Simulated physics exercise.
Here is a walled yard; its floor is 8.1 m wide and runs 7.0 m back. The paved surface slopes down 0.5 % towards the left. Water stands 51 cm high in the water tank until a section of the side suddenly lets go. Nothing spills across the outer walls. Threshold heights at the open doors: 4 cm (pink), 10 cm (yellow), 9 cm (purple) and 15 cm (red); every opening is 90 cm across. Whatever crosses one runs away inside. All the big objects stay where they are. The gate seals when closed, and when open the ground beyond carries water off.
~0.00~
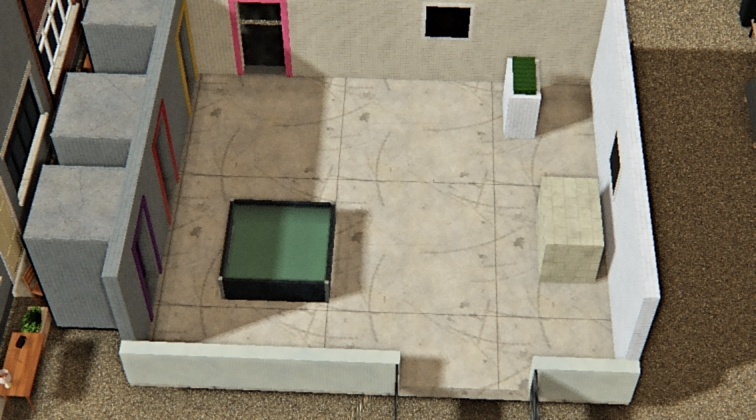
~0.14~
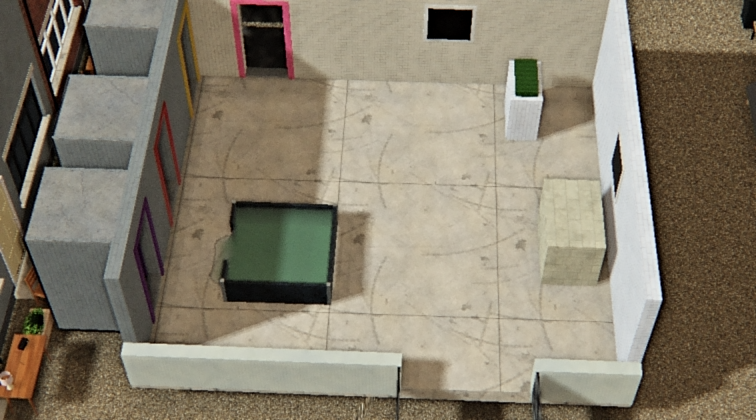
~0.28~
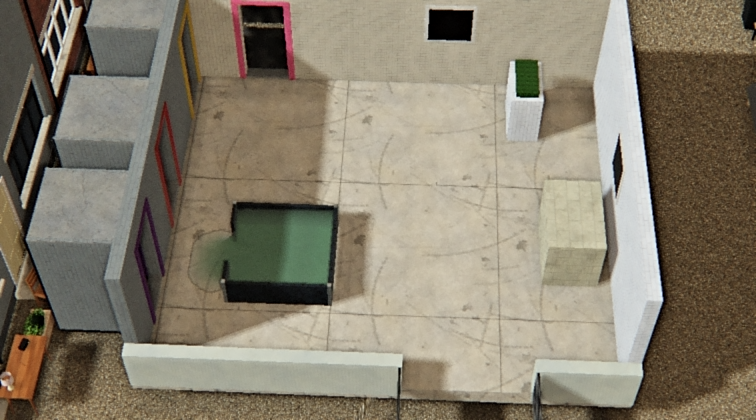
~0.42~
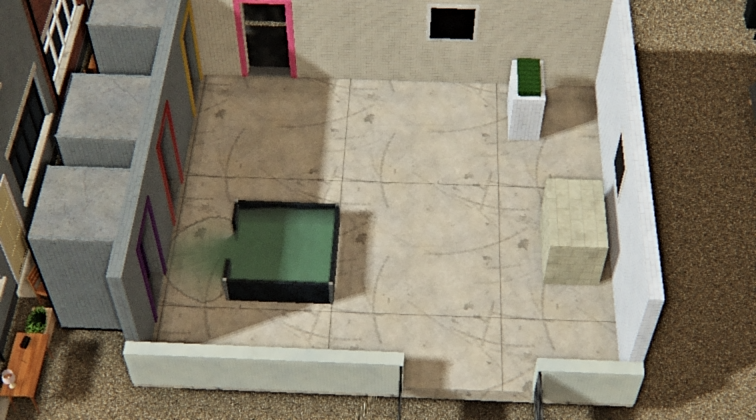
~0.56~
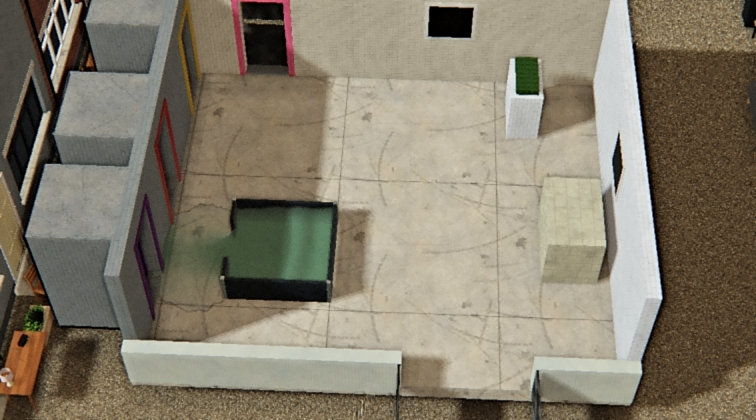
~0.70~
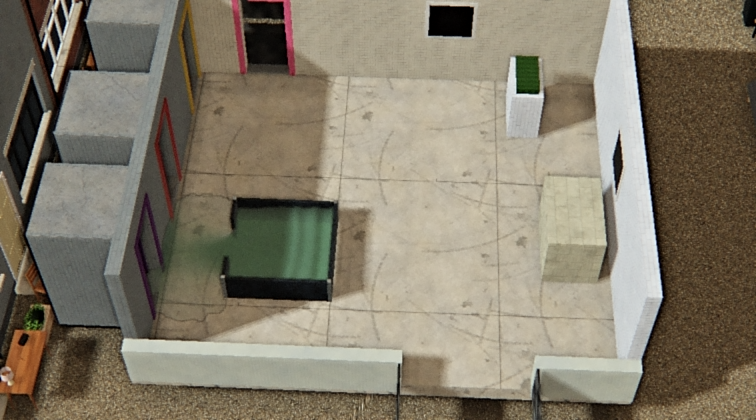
Green water pours from an opened gap in the tank's left side and spreads leftward.
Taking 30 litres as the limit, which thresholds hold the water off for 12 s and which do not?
Door by door: At the pink door it goes over the limit; at the yellow door it keeps below the limit; at the purple door it goes over the limit; at the red door it does not reach the limit.
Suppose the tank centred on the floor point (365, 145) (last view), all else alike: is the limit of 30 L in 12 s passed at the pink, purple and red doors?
Then: Pink above, purple below, red under.
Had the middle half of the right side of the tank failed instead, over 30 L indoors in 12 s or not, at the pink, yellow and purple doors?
Then: Pink not over, yellow not over, purple not over.
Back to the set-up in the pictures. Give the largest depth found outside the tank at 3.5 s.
Up to some 20 cm.
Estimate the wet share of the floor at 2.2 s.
About 15 per cent.
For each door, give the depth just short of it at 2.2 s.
Depths in cm: Pink 0, yellow 3, purple 19, red 14.
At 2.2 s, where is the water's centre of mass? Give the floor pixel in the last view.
Near (241, 253).
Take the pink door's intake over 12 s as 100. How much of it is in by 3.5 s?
Some 15 per cent by then.
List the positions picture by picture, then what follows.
In the first picture, still water, 51 cm deep, in the water tank at (278, 243).
In the second picture, the front is at a hidden place, 0.5 m from the gap at (232, 254); 0.2 m2 of floor is under water; 51 cm left at the back of the water tank.
In the third picture, water pours out at (233, 256) and has run 0.8 m, to (196, 279); typically 9 cm deep outside, 51 cm at the water tank's back.
In the fourth picture, the front is at (168, 260), 1.2 m from the gap at (235, 254); 1.5 m2 of floor is under water; 51 cm left at the back of the water tank.
In the fifth picture, the front is at (160, 291), 1.5 m from the gap at (232, 252); 2.0 m2 of floor is under water; 48 cm left at the back of the water tank.
In the sixth picture, water pours out at (233, 251) and has run 1.7 m, to (156, 309); typically 7 cm deep outside, 43 cm at the water tank's back.
After 1.4 s water covers 10 % of the floor and is deepest (34 cm) near (167, 252); pink door not reached, yellow door not reached, purple door 22 cm at the sill, 23 L in, red door 15 cm at the sill, 0 L in.
After 2.2 s water covers 15 % of the floor and is deepest (29 cm) near (167, 252); pink door not reached, yellow door 3 cm at the sill, 0 L in, purple door 19 cm at the sill, 70 L in, red door 14 cm at the sill, 2 L in.
After 3.5 s water covers 30 % of the floor and is deepest (20 cm) near (166, 260); pink door 11 cm at the sill, 10 L in, yellow door 6 cm at the sill, 0 L in, purple door 14 cm at the sill, 109 L in, red door 10 cm at the sill, 4 L in.
After 7.0 s water covers 55 % of the floor and is deepest (12 cm) near (166, 260); pink door 7 cm at the sill, 53 L in, yellow door 8 cm at the sill, 1 L in, purple door 9 cm at the sill, 135 L in, red door 6 cm at the sill, 4 L in.
After 12.0 s water covers 85 % of the floor and is deepest (6 cm) near (146, 362); pink door 4 cm at the sill, 61 L in, yellow door 5 cm at the sill, 2 L in, purple door 5 cm at the sill, 136 L in, red door 3 cm at the sill, 4 L in.
